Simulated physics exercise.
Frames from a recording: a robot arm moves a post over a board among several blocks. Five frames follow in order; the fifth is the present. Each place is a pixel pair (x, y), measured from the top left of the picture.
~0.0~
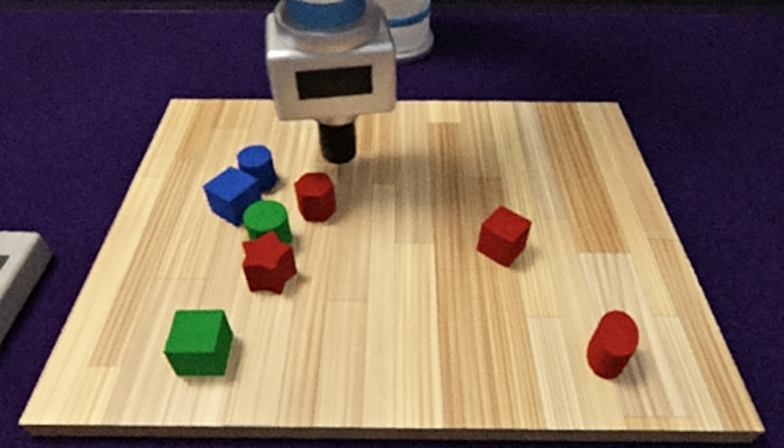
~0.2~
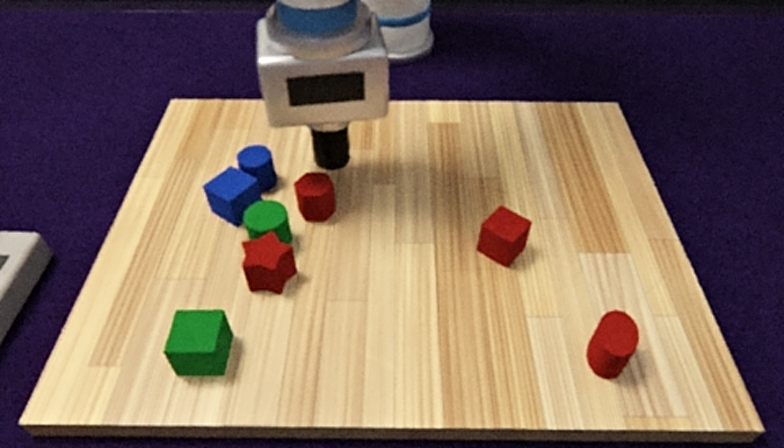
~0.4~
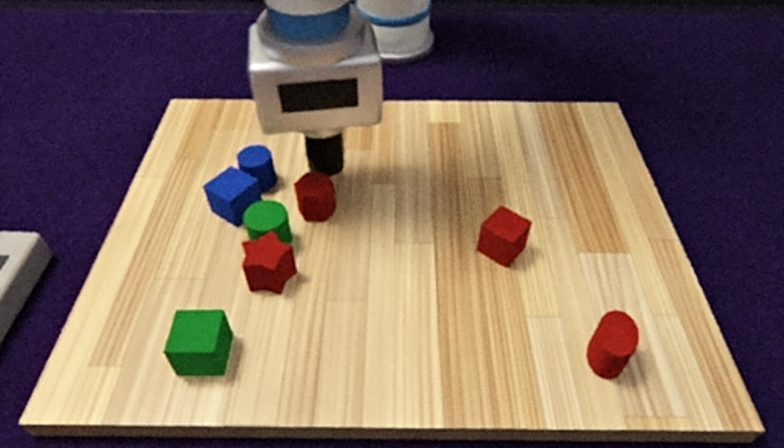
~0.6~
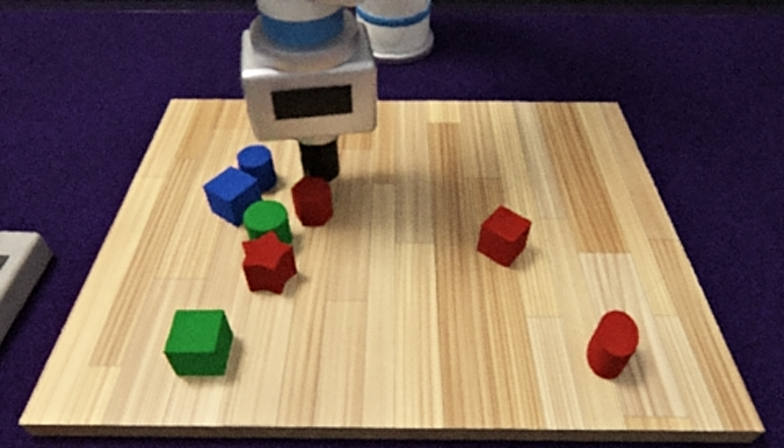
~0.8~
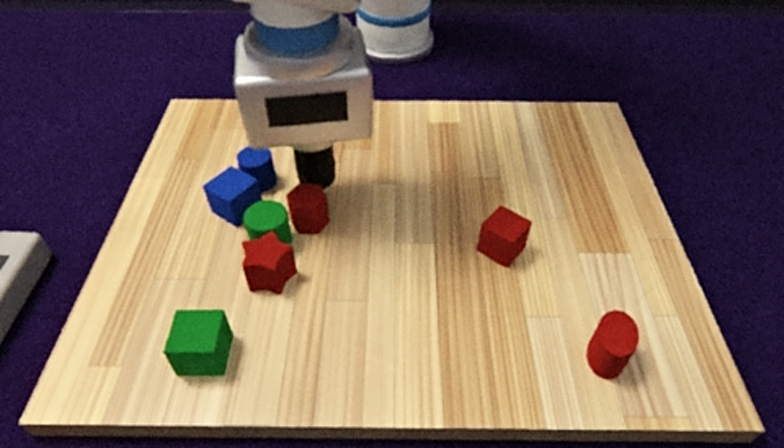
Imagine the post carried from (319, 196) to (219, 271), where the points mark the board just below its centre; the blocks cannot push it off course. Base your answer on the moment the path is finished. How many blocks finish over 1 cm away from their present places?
It looks like three or more blocks will be pushed more than about 1 cm.
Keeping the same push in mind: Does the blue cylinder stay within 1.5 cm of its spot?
Yes, that is how it ends up.
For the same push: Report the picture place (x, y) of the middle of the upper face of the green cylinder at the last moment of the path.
If I read the scene right, the answer is (195, 281).
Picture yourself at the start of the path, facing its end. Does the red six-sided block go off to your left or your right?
It gets pushed left.
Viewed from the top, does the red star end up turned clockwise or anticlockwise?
It makes a counterclockwise turn.
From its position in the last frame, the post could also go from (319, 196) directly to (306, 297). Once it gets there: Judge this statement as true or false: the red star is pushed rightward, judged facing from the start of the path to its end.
The statement is correct.
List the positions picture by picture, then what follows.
The first frame shows post's lower end at (339, 153); blue four-sided block at (230, 182); blue cylinder at (254, 155); red star at (265, 250); green cylinder at (265, 214); red six-sided block at (314, 183).
The second frame shows post at (332, 159); blocks still.
The third frame shows post at (327, 166); blocks still.
The fourth frame shows post at (322, 172); red six-sided block at (311, 188).
The fifth frame shows post at (317, 178); blue four-sided block at (230, 182); blue cylinder at (254, 155); red star at (265, 250); green cylinder at (265, 214); red six-sided block at (306, 195).
What follows on the original path. One third of the way, post at (284, 202); green cylinder at (254, 222); red six-sided block at (296, 218), turned 35° anticlockwise.
Two thirds of the way, post at (250, 227); red star at (261, 262), turned 35° anticlockwise; green cylinder at (224, 248); red six-sided block at (295, 222), turned 50° anticlockwise.
At the end, post at (213, 254); blue four-sided block still; blue cylinder still; red star at (261, 263), turned 40° anticlockwise; green cylinder at (195, 281); red six-sided block at (295, 222), turned 50° anticlockwise.
